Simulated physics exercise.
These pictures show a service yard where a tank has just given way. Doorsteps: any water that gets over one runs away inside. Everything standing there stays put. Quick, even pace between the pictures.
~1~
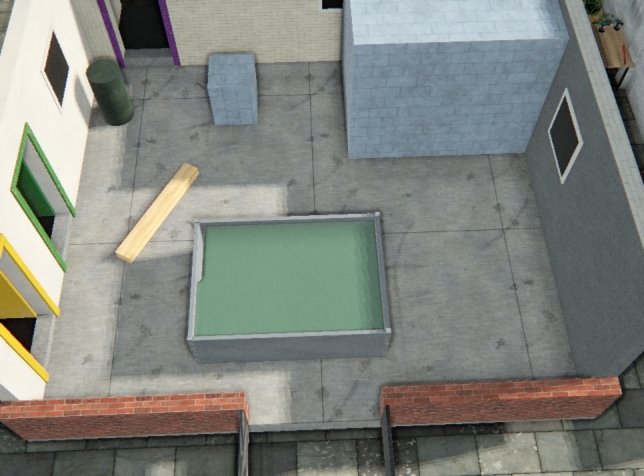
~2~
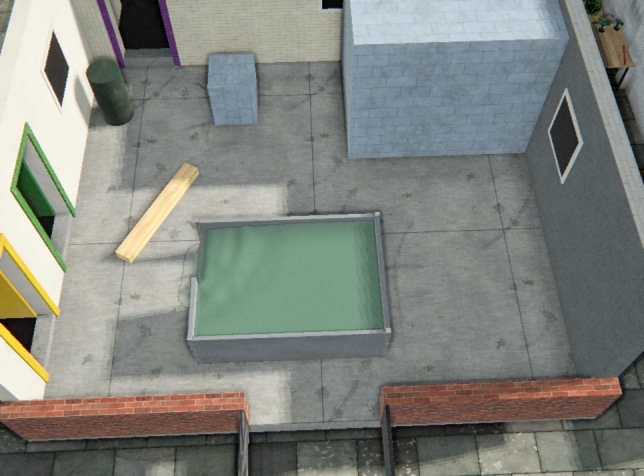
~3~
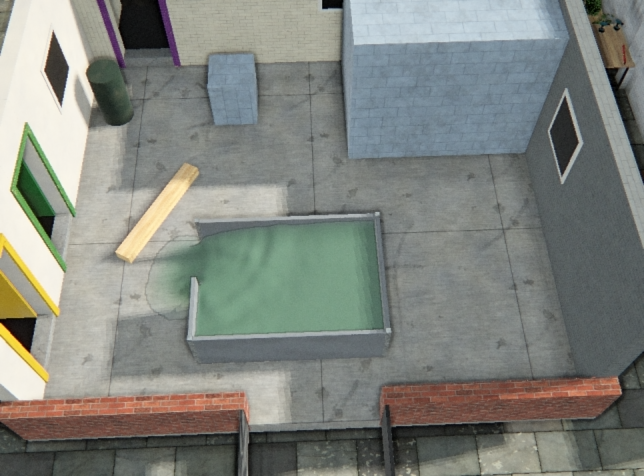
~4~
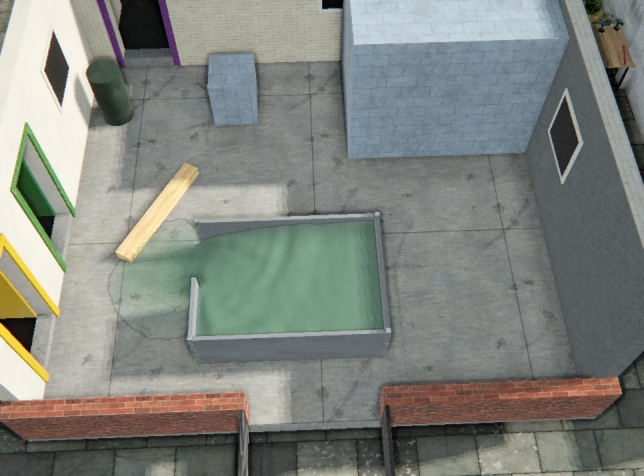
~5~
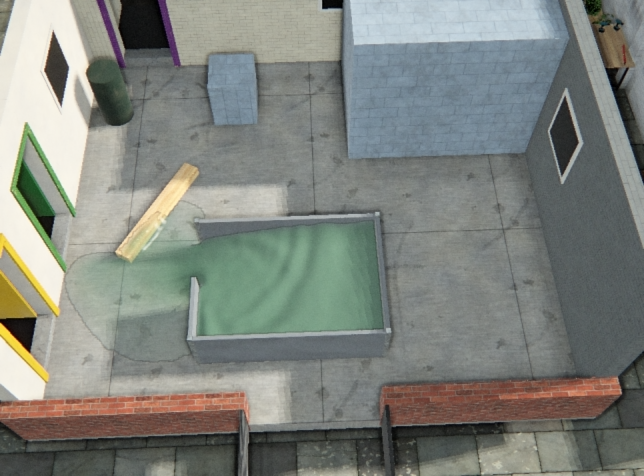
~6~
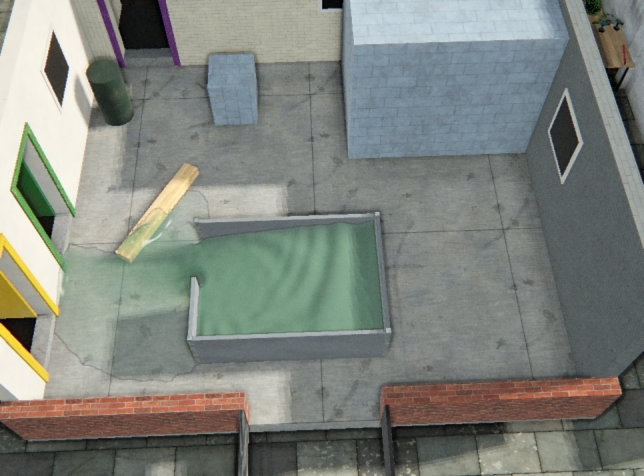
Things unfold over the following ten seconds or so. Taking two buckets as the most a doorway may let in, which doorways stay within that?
The purple door stays within it, the yellow door goes over it, the green door goes over it.
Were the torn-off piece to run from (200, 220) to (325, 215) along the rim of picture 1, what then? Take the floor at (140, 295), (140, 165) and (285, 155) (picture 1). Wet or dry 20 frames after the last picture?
Going through them, the first would be submerged, the next submerged and the last submerged.
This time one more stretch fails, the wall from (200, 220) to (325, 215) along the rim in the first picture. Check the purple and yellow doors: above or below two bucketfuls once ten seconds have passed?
Well, purple gets past it and yellow stays beneath it.
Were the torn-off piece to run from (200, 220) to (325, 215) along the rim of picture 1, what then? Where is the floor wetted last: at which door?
That would be the yellow one.
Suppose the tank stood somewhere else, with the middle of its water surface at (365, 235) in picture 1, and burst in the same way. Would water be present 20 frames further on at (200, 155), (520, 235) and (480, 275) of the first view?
Result: Inundated; spared; spared.
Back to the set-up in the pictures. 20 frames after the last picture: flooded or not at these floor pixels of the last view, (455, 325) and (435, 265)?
Same order as asked: Dry as before, dry as before.
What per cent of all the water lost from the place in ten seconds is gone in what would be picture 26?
Close to 50 per cent, I'd say.
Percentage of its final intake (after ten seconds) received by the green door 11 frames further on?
Close to 50 %.
A moment on, water covers 20 % of the floor; the purple door not reached, the yellow door under two buckets in, the green door under two buckets in.
Next, water covers 35 % of the floor; the purple door not reached, the yellow door over two buckets in, the green door over two buckets in.
Then, water covers 55 % of the floor; the purple door wet at the sill, nothing in, the yellow door far over two buckets in, the green door far over two buckets in.
Later, water covers 75 % of the floor; the purple door wet at the sill, nothing in, the yellow door far over two buckets in, the green door far over two buckets in.
In the end, water covers 95 % of the floor; the purple door wet at the sill, nothing in, the yellow door far over two buckets in, the green door far over two buckets in.
